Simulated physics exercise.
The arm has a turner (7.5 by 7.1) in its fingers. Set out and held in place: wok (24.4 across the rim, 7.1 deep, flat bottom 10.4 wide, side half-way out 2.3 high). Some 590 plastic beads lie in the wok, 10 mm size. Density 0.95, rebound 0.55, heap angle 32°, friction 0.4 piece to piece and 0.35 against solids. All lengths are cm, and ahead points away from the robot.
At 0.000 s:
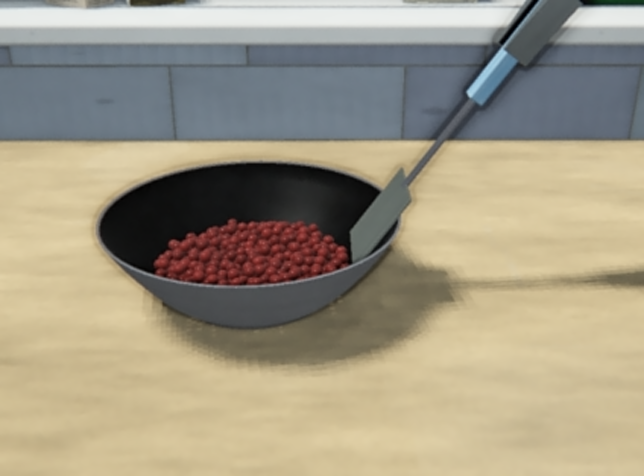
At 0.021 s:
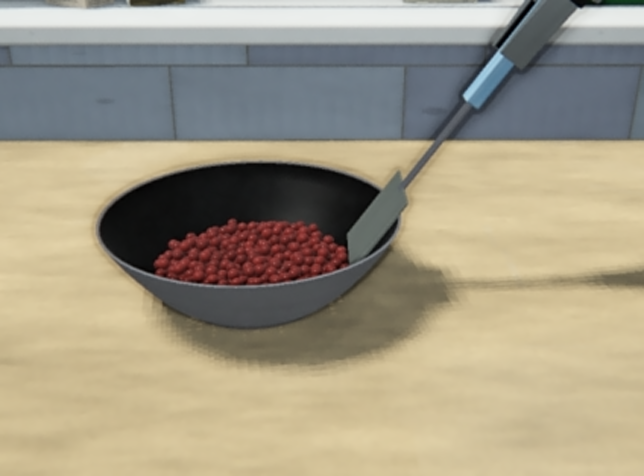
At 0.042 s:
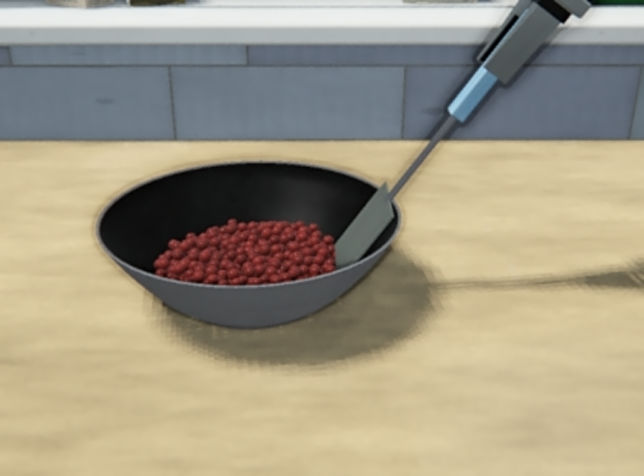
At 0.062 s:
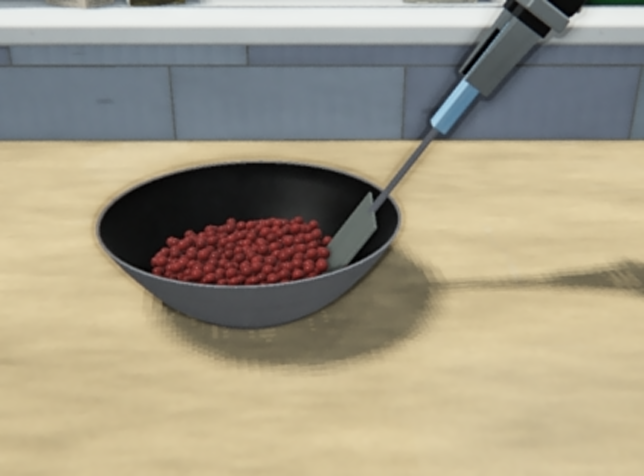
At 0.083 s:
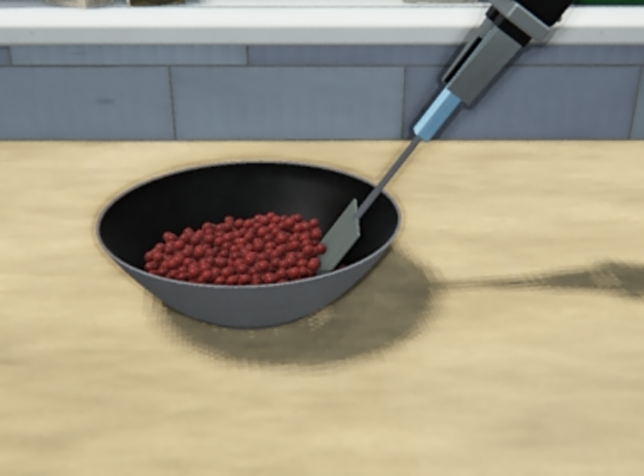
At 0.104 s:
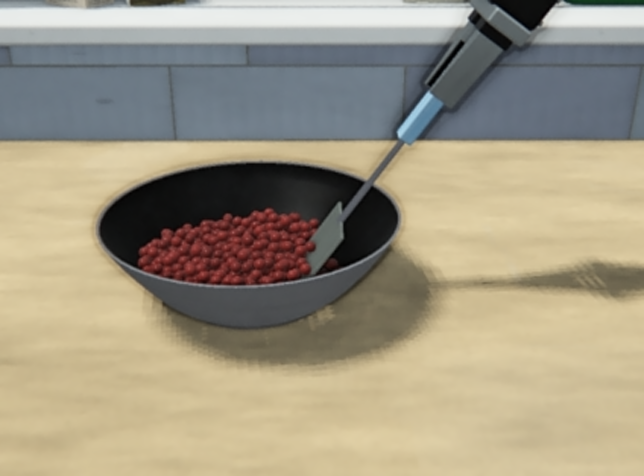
A robot arm slides a turner leftward into red beads in a dark wok, pushing them slightly.
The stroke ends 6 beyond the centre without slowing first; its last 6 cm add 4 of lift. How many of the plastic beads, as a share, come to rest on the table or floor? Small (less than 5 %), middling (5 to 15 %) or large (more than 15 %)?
Share on the table or floor: Middling (5 to 15 %).
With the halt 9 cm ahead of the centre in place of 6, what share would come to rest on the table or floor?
It would be near 25 per cent.
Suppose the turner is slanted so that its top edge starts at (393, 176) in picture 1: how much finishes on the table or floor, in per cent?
About 5 per cent.
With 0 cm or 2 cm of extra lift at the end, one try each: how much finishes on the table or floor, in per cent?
Some 0 and 5 per cent.
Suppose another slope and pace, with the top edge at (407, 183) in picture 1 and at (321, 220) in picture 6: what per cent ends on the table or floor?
Some 15 per cent.
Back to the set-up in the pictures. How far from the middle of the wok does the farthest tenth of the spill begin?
Roughly 40 cm.
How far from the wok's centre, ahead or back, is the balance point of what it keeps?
Some 3.5 cm ahead.
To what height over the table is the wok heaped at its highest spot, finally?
Roughly 7.0 cm.
By 0.15 s, sloping 55°, highest piece 5 above the table; 593 in the wok.
By 0.20 s, sloping 55°, highest piece 6 above the table; 593 in the wok.
By 0.43 s, sloping 55°, highest piece 13 above the table; 549 in the wok, 24 on the table or floor, 20 on the blade or in flight.
By 1.48 s, sloping 55°, highest piece 7 above the table; 549 in the wok, 44 on the table or floor.
Final count, 549 in the wok, 44 on the table or floor. That is 7 % on the table or floor.
